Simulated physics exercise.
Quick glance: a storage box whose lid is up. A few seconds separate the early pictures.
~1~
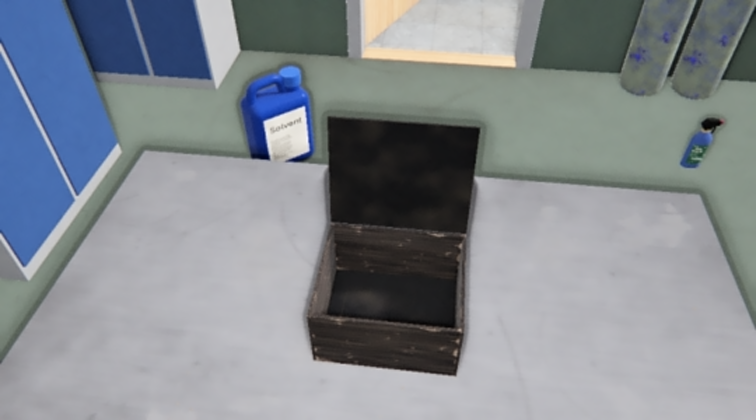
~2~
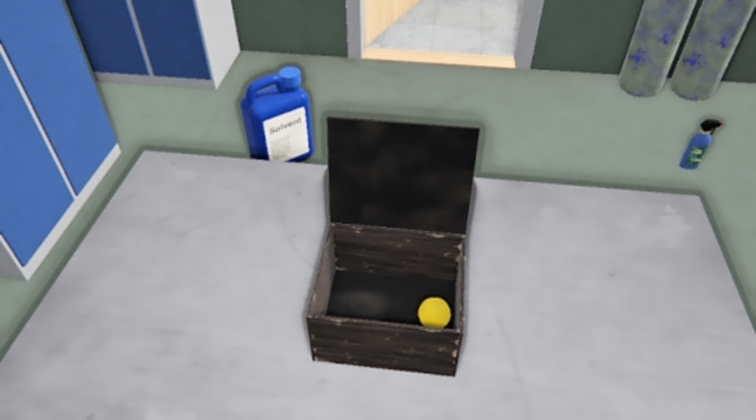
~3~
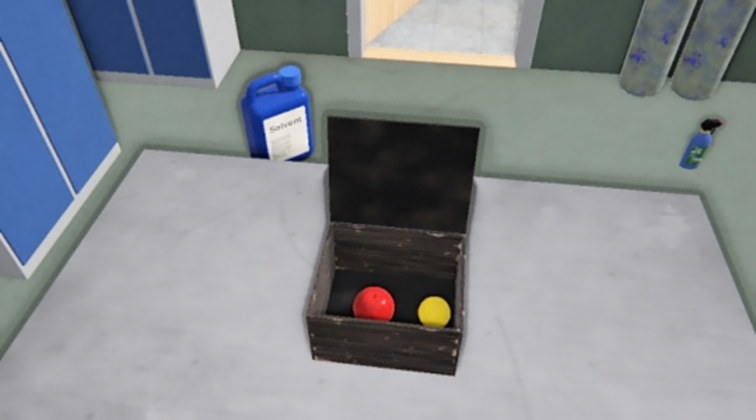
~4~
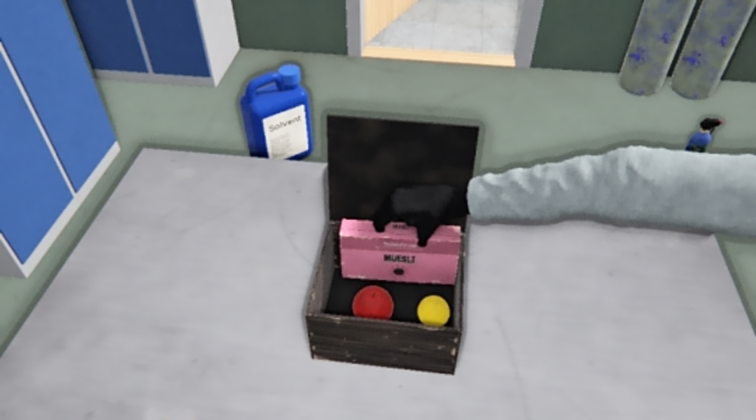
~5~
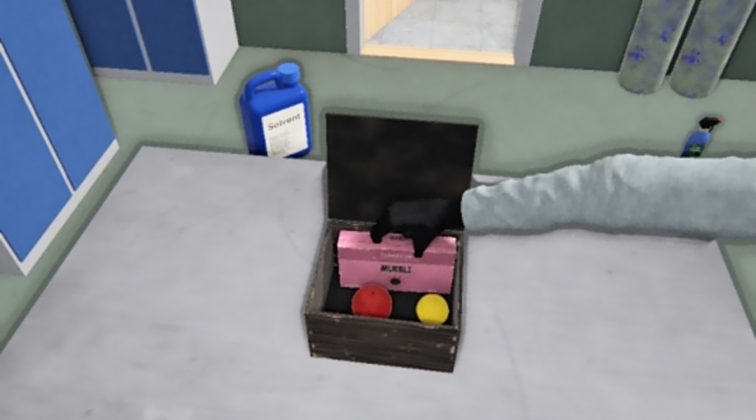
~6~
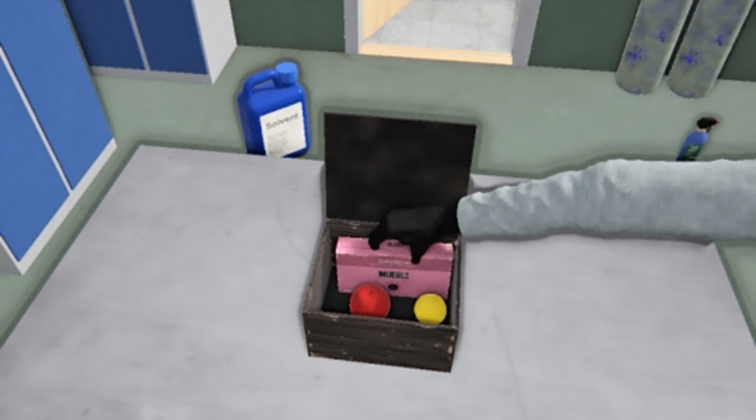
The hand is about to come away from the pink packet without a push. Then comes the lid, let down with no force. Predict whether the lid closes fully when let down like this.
Ah, the box is closed after all.
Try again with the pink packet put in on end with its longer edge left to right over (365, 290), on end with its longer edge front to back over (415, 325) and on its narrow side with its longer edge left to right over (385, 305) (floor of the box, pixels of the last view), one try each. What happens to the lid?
The lid stays partly open the first time, stays partly open the second time and goes all the way down the third time.
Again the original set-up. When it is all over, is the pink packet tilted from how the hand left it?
It stays as it was set.
Then, 1.50 s later than the last frame, lid 71° above the rim.
Then, 1.80 s later than the last frame, lid 34° above the rim.
When it is over, lid shut; all 3 as before. End places, in pixels of the last picture, pink packet near (394, 269).
